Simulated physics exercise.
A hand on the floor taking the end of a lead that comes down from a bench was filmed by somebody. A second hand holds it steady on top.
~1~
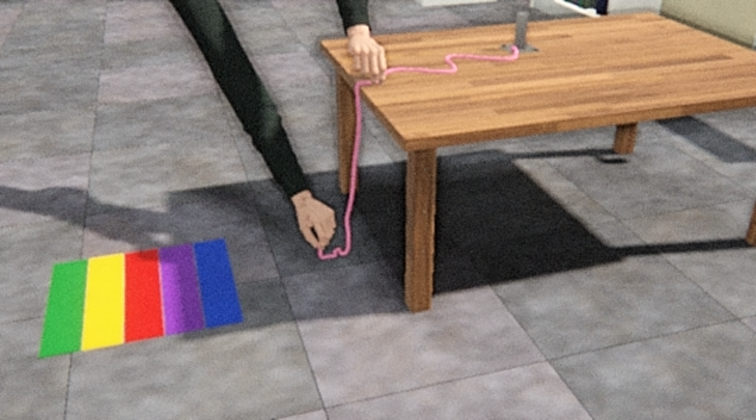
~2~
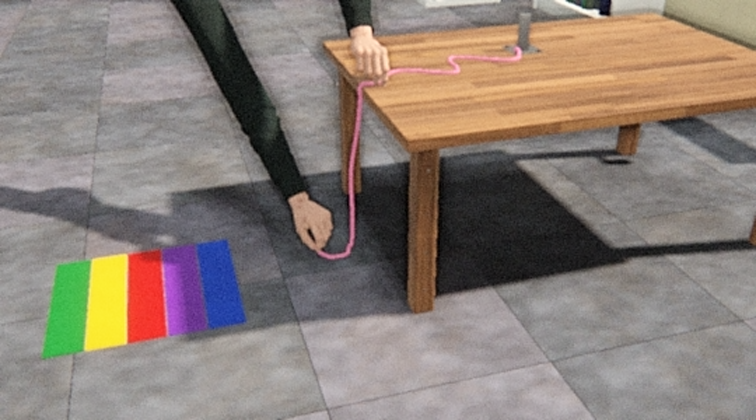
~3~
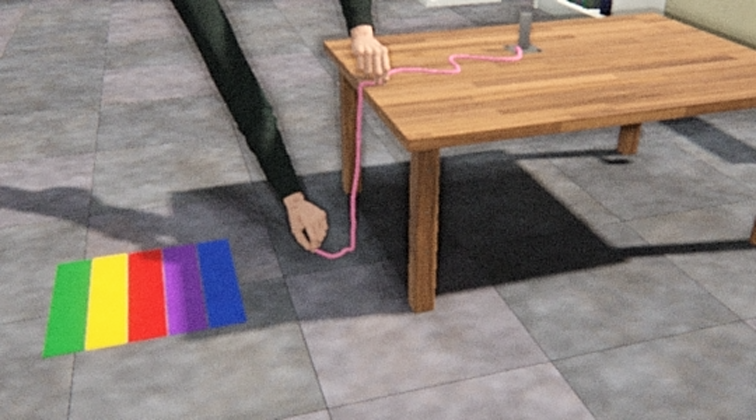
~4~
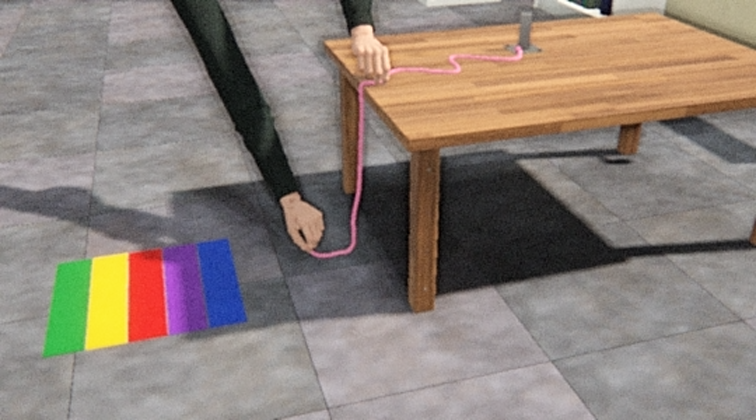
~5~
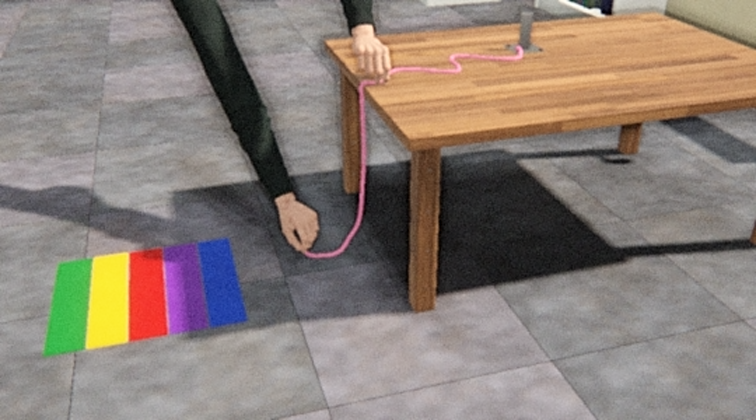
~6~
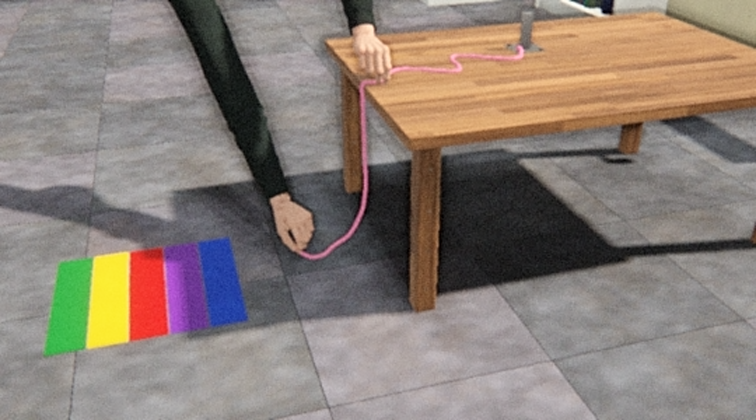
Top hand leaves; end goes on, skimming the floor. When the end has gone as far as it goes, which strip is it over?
It is over the yellow strip.
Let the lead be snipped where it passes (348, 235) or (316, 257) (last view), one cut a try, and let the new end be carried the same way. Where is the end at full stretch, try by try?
Estimated pixels: (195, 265) then (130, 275).
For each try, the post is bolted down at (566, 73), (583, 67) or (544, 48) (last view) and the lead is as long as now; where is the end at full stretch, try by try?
Estimated pixels per try: (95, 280); (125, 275); (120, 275).
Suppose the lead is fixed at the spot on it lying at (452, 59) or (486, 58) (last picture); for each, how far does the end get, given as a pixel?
Approximately (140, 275), then (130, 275).
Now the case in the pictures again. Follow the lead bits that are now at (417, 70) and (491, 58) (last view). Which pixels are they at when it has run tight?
Near (348, 78) and (463, 56).
Early on, end near (158, 271); over red.
Midway, end near (120, 277); over yellow.
At the end of the slack, end near (97, 280); over yellow. The end stops over the yellow strip.
